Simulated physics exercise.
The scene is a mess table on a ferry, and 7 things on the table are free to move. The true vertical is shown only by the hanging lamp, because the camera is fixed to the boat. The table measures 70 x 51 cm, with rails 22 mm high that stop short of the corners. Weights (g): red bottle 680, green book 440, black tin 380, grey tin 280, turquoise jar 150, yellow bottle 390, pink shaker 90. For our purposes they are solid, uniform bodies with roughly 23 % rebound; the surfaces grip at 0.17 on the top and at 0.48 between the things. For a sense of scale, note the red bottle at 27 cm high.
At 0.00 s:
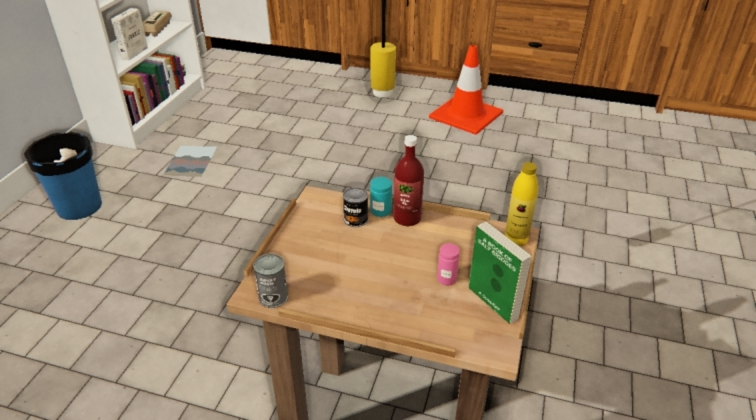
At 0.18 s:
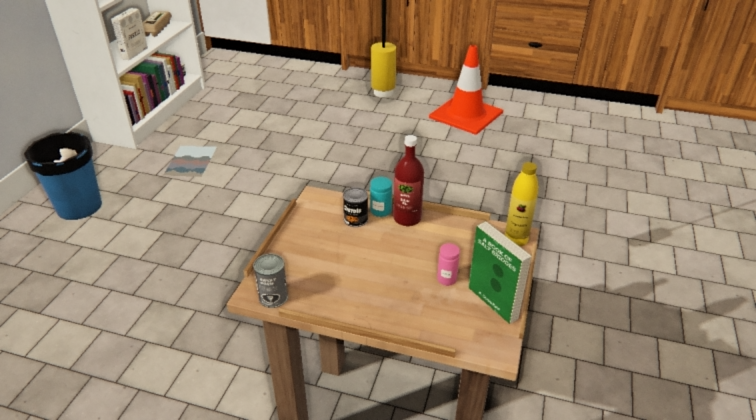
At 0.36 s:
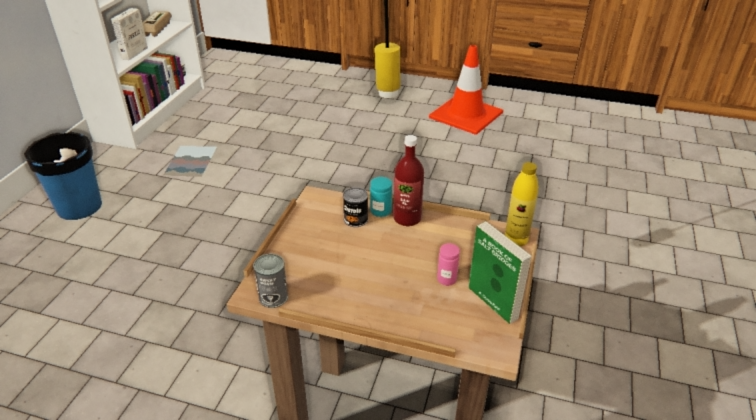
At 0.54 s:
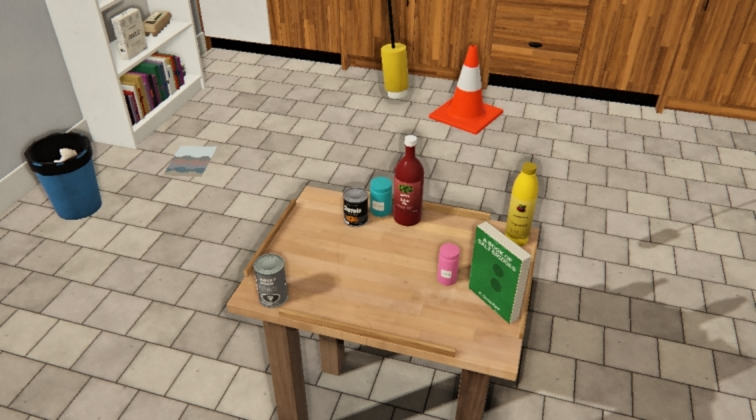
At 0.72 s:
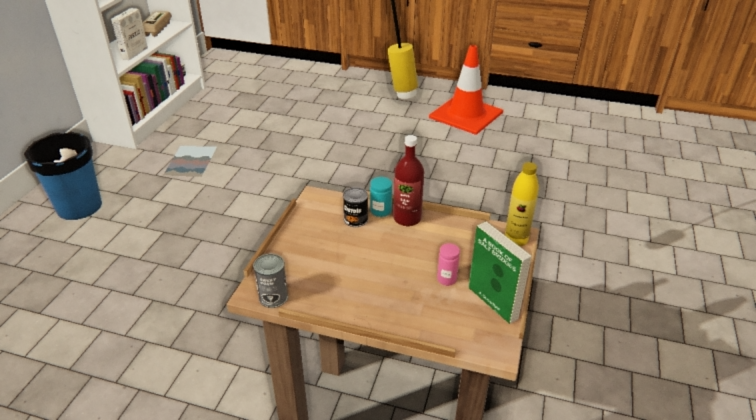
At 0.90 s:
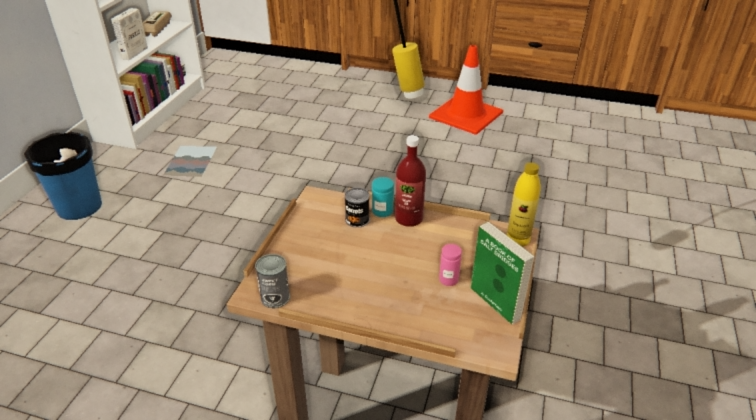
In a tiled room, a hanging yellow lamp swings right, then the table's items barely shift.
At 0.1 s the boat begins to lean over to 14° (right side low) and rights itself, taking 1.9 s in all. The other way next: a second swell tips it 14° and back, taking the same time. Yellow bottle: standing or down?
Down.
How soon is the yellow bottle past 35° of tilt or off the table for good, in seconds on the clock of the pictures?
1.2 s, roughly.
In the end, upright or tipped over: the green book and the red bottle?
Well, the green book tumbles down, and the red bottle holds steady.
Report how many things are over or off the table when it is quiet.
I get 2.
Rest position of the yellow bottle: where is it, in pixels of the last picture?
It stops at about (567, 386).
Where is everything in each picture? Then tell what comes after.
Boat level; yellow bottle (523, 204); red bottle (409, 180), in the first frame.
Boat level; black tin (356, 207); grey tin (271, 281), in the second frame.
Floor tilted 2°, right side down; turquoise jar (381, 197); pink shaker (448, 265), in the third frame.
Floor tilted 6°, right side down; red bottle (409, 180); green book (498, 273), in the fourth frame.
Floor tilted 10°, right side down; black tin (356, 207); grey tin (271, 281), in the fifth frame.
Floor tilted 13°, right side down; yellow bottle (525, 204); turquoise jar (383, 197), in the sixth frame.
After 1.60 s, floor tilted 5°, right side down; yellow bottle now off the table; green book tipped 49° from how it sat; red bottle slid 19 cm.
After 2.50 s, floor tilted 8°, left side down; green book now off the table; red bottle slid 23 cm; turquoise jar slid 20 cm.
At rest (4.4 s), off the table and tipped over, green book and yellow bottle; not toppled but over 5 cm from the start, pink shaker; the other 4 in place, give or take 5 cm. Seen from the same camera at the end, yellow bottle near (567, 386).
